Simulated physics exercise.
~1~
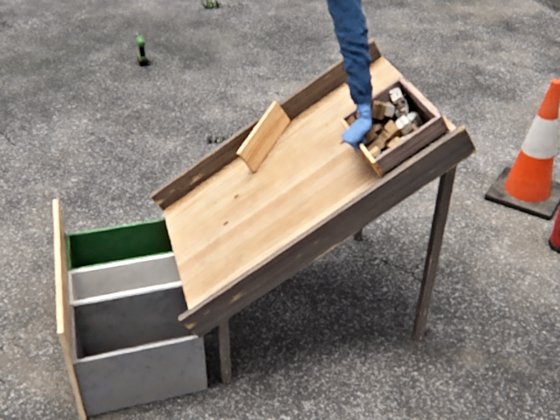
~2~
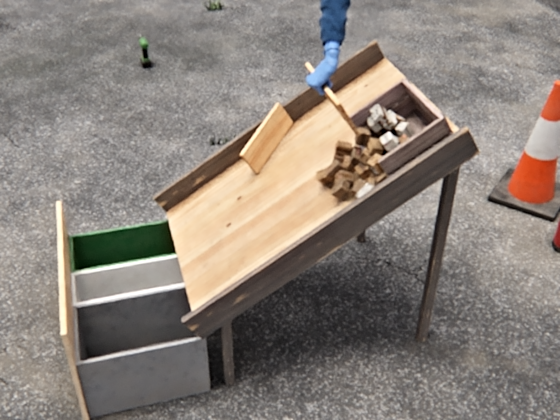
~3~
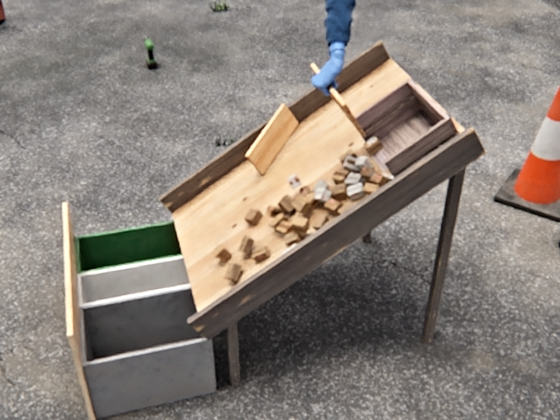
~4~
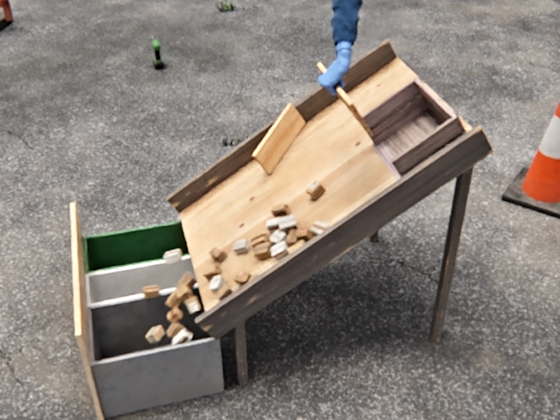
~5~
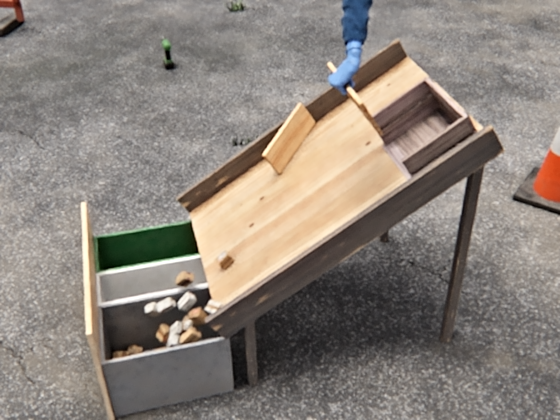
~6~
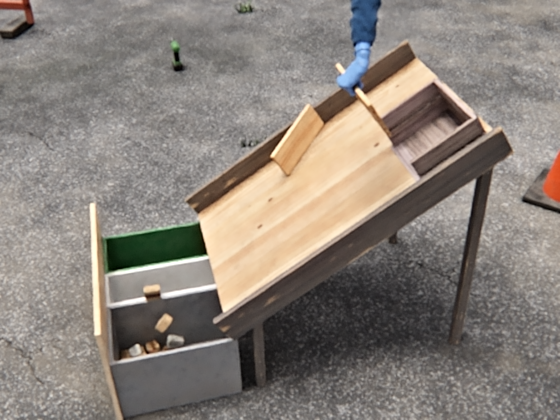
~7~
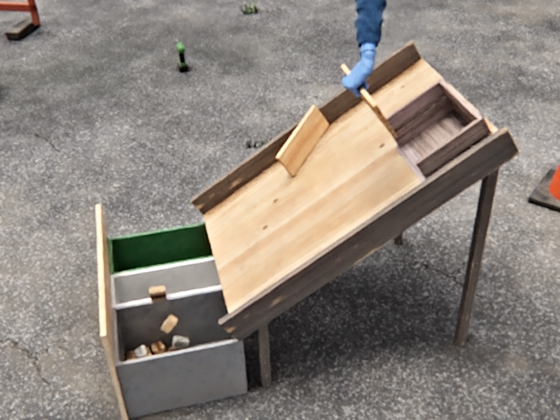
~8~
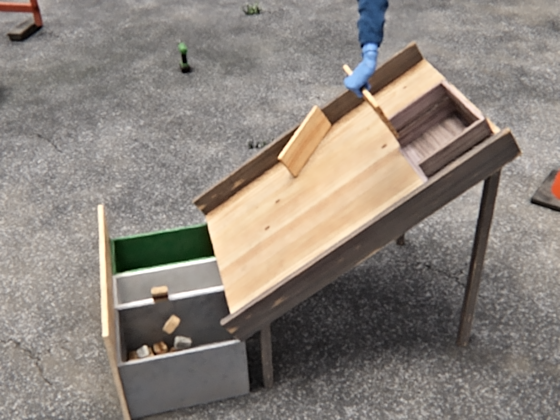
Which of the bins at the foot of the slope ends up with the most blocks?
The grey bin closest to the viewer ends up with the most blocks.
